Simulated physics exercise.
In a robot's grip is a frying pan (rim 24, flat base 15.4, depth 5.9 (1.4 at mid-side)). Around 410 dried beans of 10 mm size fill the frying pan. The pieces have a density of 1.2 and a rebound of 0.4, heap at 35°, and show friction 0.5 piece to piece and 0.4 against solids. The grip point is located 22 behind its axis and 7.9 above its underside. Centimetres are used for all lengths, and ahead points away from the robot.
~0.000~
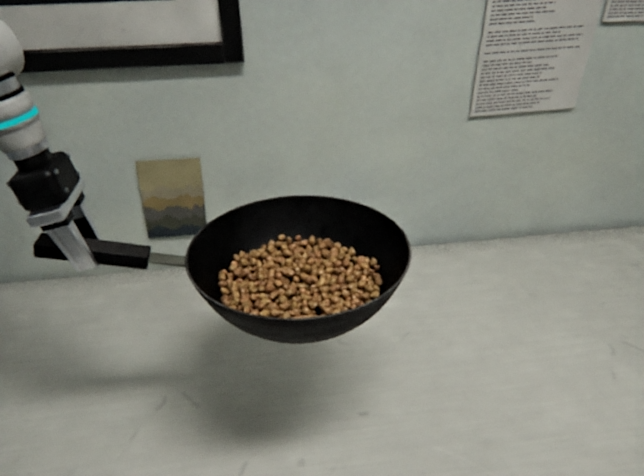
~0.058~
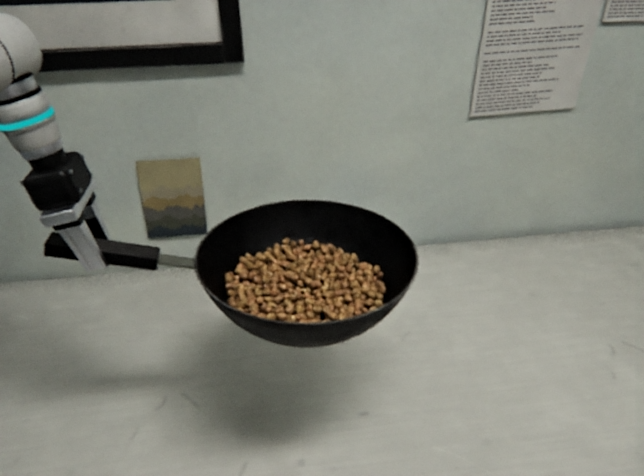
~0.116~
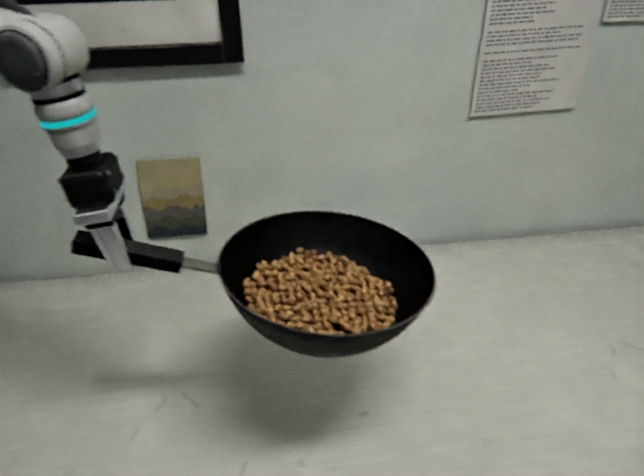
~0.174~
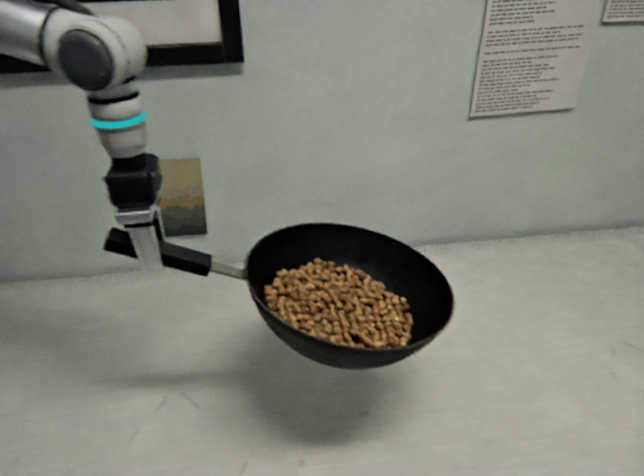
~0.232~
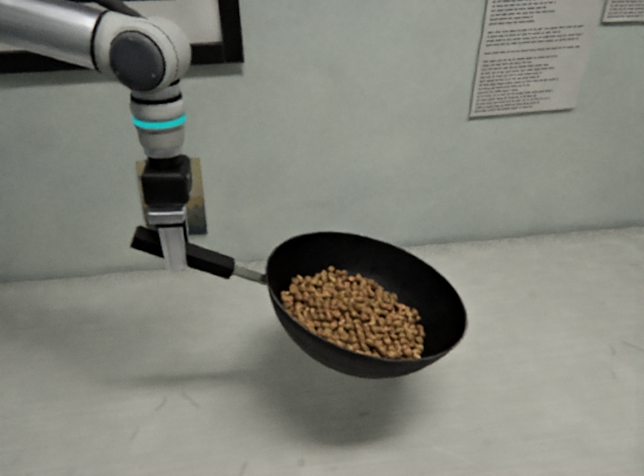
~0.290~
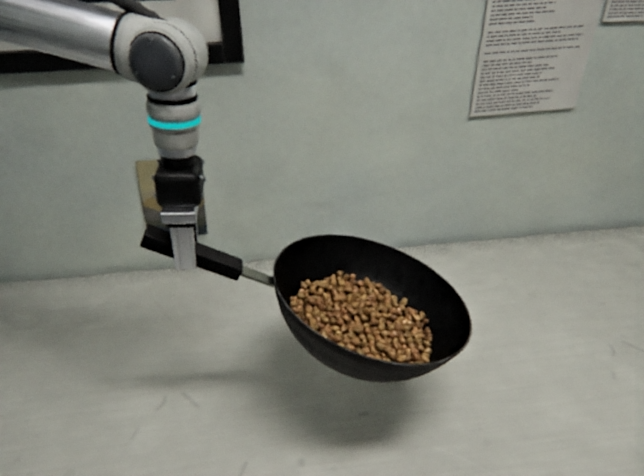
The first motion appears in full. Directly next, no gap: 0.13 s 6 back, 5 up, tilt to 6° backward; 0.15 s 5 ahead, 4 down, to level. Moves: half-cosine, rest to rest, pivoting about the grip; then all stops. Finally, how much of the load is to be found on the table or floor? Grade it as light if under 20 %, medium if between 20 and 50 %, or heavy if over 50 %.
Grade: Heavy, over 50 %.
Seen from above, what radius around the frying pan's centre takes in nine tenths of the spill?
Around 35 centimetres.
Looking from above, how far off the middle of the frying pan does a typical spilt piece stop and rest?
22 cm.
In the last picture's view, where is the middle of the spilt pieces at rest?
It ends up around (217, 426).
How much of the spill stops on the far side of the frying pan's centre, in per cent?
Spill share: Approx. 0 %.
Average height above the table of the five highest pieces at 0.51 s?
Close to 43 cm above the tabletop.
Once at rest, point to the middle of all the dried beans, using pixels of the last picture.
Centre at rest: About (250, 422).
By 0.40 s, tilted 5° backward, highest piece 31 above the table; 414 in the frying pan.
By 0.51 s, tilted 2° backward, highest piece 43 above the table; 42 in the frying pan, 372 in flight or on a rim.
By 0.77 s, level, highest piece 31 above the table; 146 in the frying pan, 117 on the table or floor, 151 in flight or on a rim.
By 1.82 s, level, highest piece 29 above the table; 268 on the table or floor, 146 in the frying pan.
Final count, 268 on the table or floor, 146 in the frying pan. That is 65 % on the table or floor.
